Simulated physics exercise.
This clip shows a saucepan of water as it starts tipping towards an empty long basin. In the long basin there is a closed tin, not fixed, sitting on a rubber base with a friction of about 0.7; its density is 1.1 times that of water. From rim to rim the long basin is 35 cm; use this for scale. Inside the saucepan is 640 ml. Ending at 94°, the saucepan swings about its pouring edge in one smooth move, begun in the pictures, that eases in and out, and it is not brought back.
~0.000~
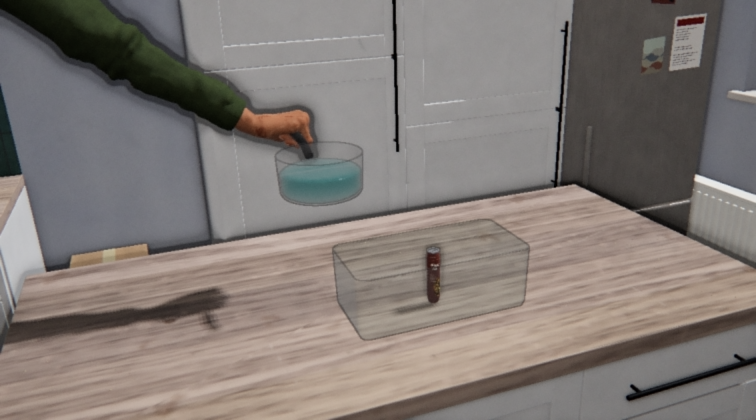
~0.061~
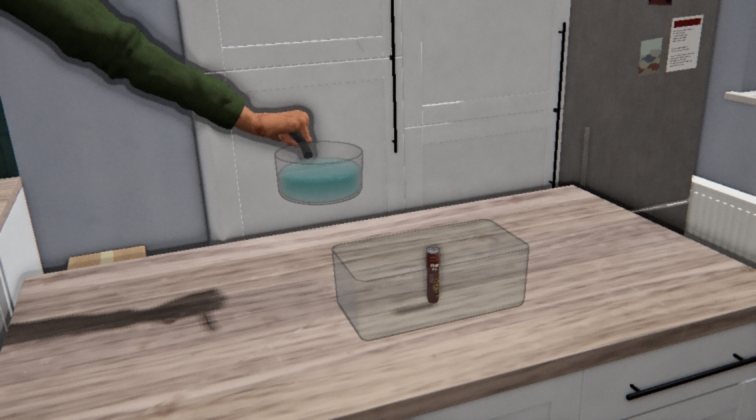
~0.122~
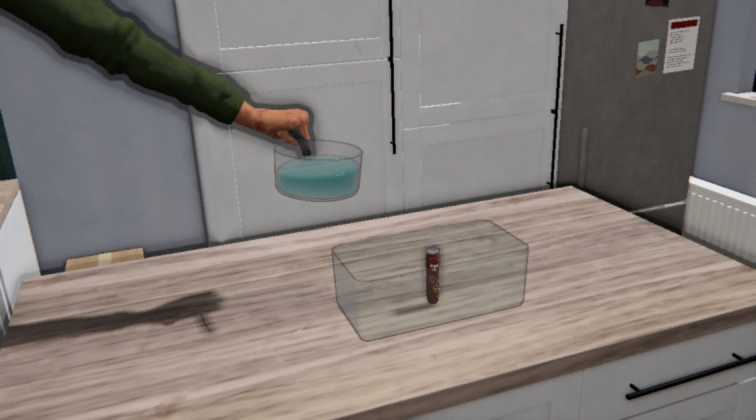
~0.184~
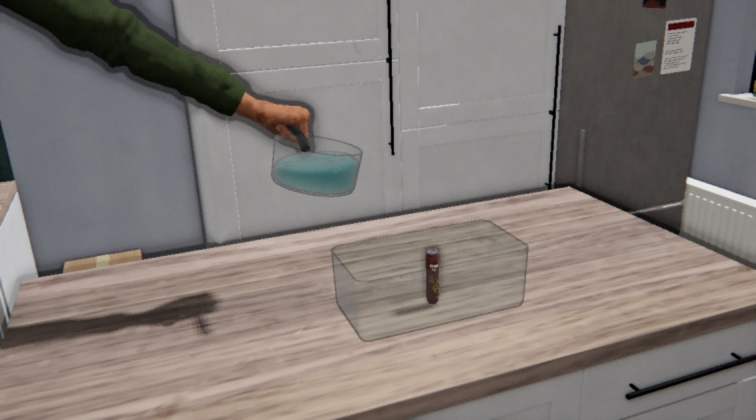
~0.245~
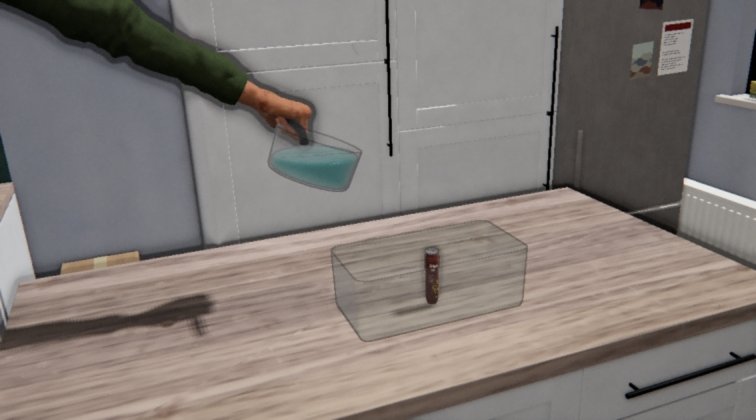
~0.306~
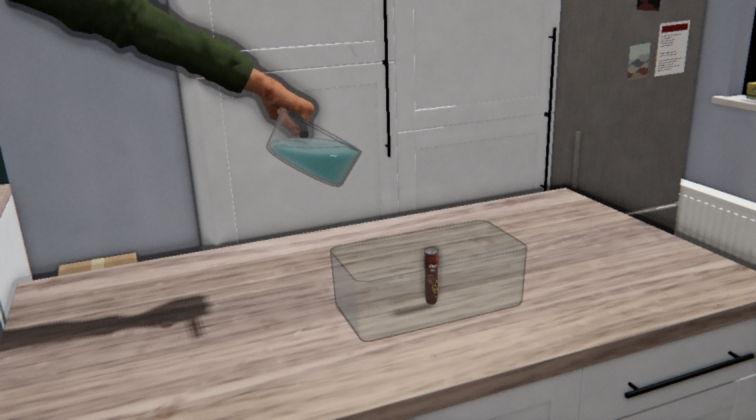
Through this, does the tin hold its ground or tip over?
My guess is it's going to keel over.
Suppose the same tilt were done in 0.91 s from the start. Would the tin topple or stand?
Outcome - the tin comes down.
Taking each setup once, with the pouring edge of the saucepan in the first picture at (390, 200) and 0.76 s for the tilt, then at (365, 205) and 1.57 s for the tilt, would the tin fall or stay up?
In the first try it remains standing; in the second it remains standing.
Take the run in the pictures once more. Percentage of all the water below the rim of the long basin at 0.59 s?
Some 2 per cent.
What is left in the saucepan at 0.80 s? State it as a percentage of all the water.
Around 10 in a hundred.
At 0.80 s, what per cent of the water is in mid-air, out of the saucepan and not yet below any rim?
Around 30 per cent of the liquid is in flight.
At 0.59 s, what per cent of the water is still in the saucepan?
At that time about 44 in a hundred parts are still held.
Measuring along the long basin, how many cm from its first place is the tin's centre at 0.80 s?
Reading: Roughly 0 cm.
By 0.59 s the tilt is 83° and 44 per cent is still to pour; the tin stands where it began.
By 0.80 s the tilt is 94° and 11 per cent is still to pour; the tin stands where it began.
By 1.02 s the tilt is 94° and 3 per cent is still to pour; the tin leans 48°.
By 1.26 s the tilt is 94° and 1 per cent is still to pour; the tin lies on its side.
At rest the tin lies on its side.
